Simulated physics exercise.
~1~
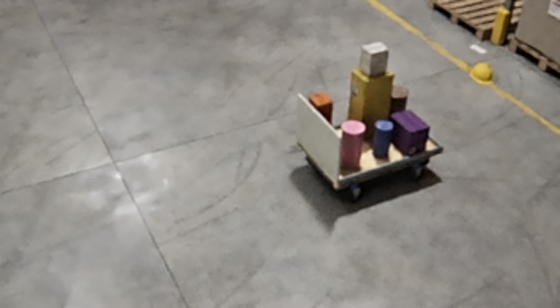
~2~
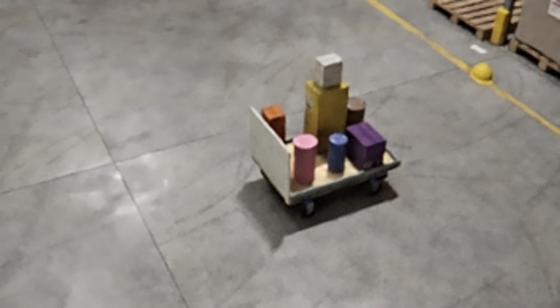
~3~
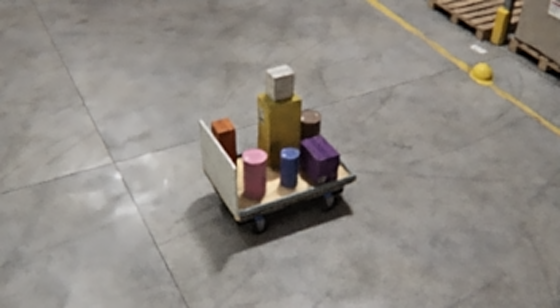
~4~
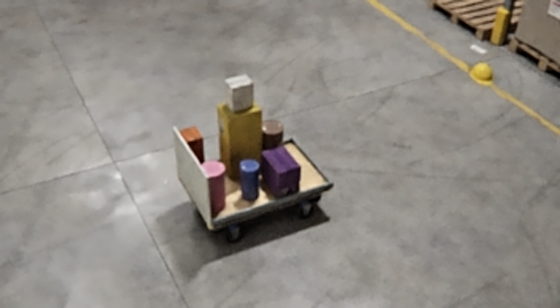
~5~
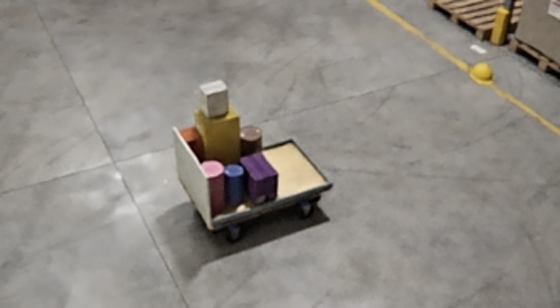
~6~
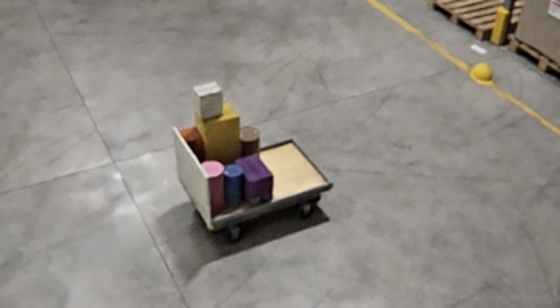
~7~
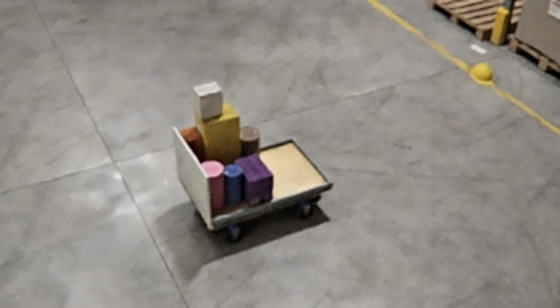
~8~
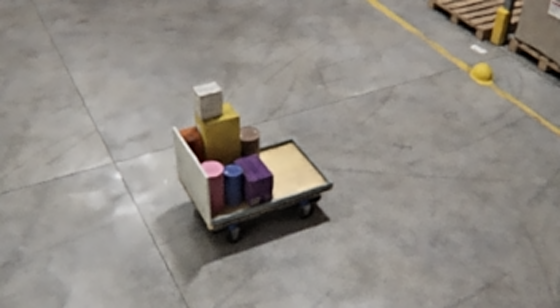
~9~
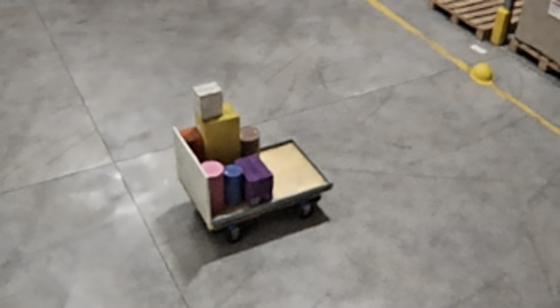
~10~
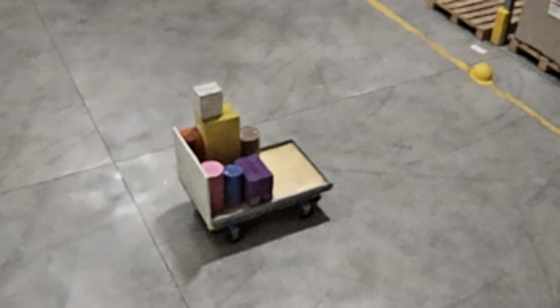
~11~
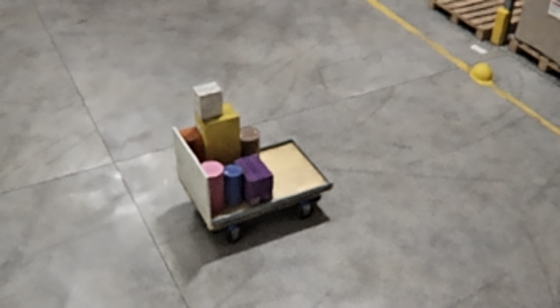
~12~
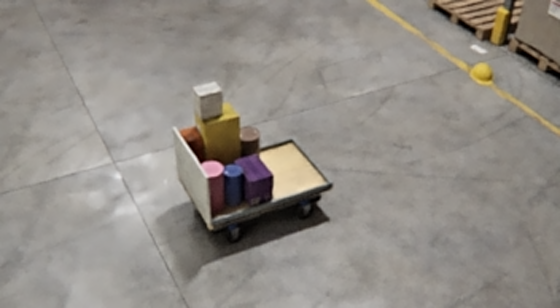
On a grey concrete warehouse floor, near a yellow line and some pallets, a low flat cart with a tall pale board at its left end carries a group of upright boxes and canisters, with a white box stacked on a yellow one. The cart rolls left and slightly toward the viewer. As it slows to a halt, the load slides across the deck toward the board, leaving the right side bare. The pink and blue canisters, purple box and brown canister end up bunched near the orange box. Everything then stays still, upright, with the white box still on top.
